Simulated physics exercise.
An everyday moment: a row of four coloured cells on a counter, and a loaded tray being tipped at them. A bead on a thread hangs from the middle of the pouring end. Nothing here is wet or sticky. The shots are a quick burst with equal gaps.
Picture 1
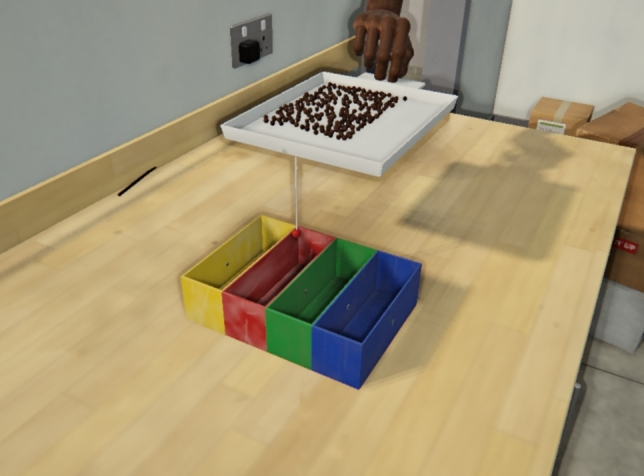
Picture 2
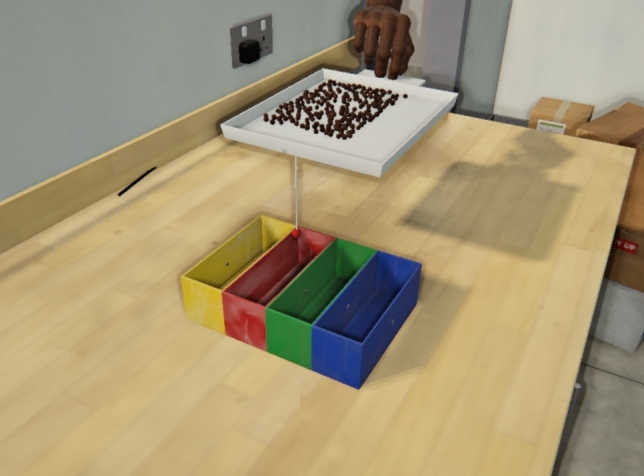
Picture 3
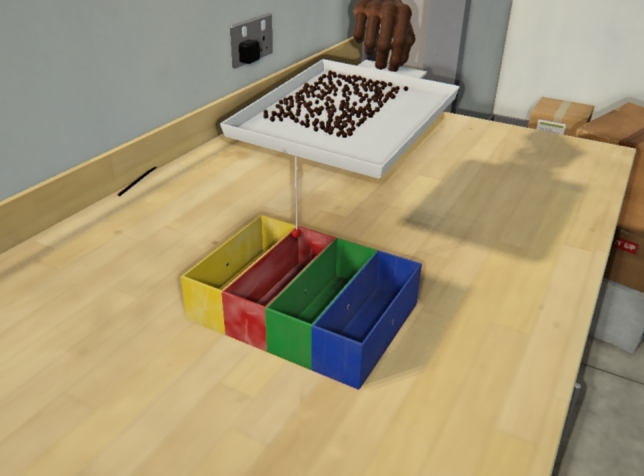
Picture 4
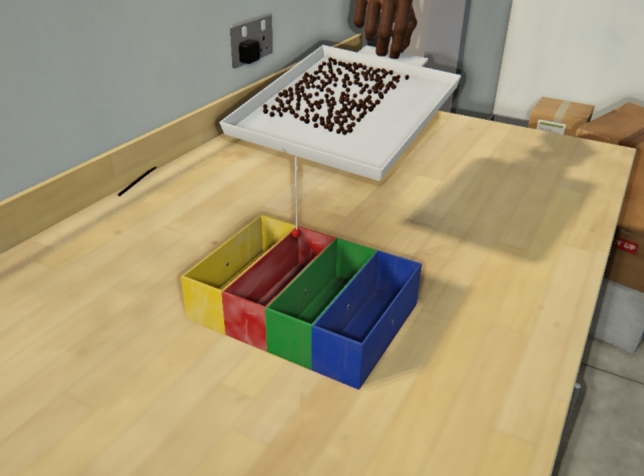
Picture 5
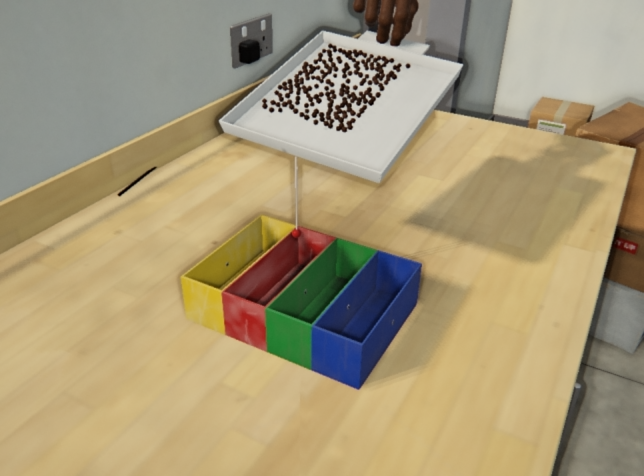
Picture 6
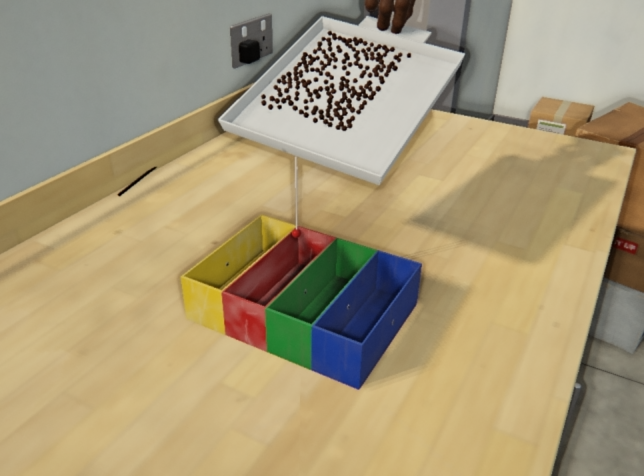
A white tray scattered with small dark brown berries starts out level, then its far end is raised by a dark-skinned hand, tilting the surface toward the viewer and slightly to the right, the load staying on it. Below sit four open cells, yellow, red, green and blue from left to right, beside a thread with a red bead. The fixed, raised view shows a pale wooden counter, grey wall, socket and cardboard boxes.
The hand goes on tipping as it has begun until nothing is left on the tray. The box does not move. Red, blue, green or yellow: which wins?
The green cell gets the most.
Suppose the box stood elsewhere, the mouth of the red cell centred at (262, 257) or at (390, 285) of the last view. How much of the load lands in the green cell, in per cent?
Near 30 % and 0 %.
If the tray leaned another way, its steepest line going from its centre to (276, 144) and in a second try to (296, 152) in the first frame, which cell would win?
The first try: That yellow cell. The second: The yellow one.
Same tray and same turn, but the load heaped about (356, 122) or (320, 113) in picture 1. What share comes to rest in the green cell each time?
Roughly 50 per cent, and 40 per cent.
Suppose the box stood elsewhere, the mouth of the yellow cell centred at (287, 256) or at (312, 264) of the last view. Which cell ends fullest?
At the first place red, at the second the red cell.
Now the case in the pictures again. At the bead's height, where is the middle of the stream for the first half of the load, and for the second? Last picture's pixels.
At about (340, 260), then at (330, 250).
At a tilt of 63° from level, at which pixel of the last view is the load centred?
Roughly at (340, 167).
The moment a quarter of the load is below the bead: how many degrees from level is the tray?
Roughly 75°.
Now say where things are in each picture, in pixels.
In the first picture, corners of the pouring end (225, 125) and (380, 162), level; middle of the load (343, 109), allspice berries; bead on its thread (297, 233); yellow cell (203, 301); red cell (245, 317); green cell (289, 335); blue cell (336, 353).
In the second picture, corners of the pouring end (225, 125) and (380, 163), level; middle of the load (343, 108).
In the third picture, corners of the pouring end (224, 123) and (380, 165), tipped barely, lowest at the right corner; middle of the load (343, 102).
In the fourth picture, corners of the pouring end (224, 122) and (380, 168), tipped a little, lowest at the right corner; middle of the load (343, 94).
In the fifth picture, corners of the pouring end (223, 120) and (380, 171), tipped a little, lowest at the right corner; middle of the load (343, 86).
In the sixth picture, corners of the pouring end (222, 119) and (379, 174), tipped clearly, lowest at the right corner; middle of the load (343, 79); yellow cell (203, 301); red cell (245, 317); green cell (289, 335); blue cell (336, 353).
Just after the last frame, tray tipped steeply; the larger part on the tray; about a tenth in the blue cell; just a few in the green cell; just a few in the red cell; about a tenth falling or outside the box.
A moment on, tray tipped past a quarter turn; roughly two thirds on the tray; roughly a quarter in the green cell; about a tenth in the blue cell; about a tenth in the red cell; about a tenth falling or outside the box.
Further on, tray tipped past a quarter turn; roughly half in the green cell; roughly a quarter in the blue cell; roughly a quarter in the red cell; just a few in the yellow cell; just a few falling or outside the box.
When it is over, tray tipped past a quarter turn; roughly half in the green cell; roughly a quarter in the blue cell; roughly a quarter in the red cell; just a few in the yellow cell; just a few outside the box.
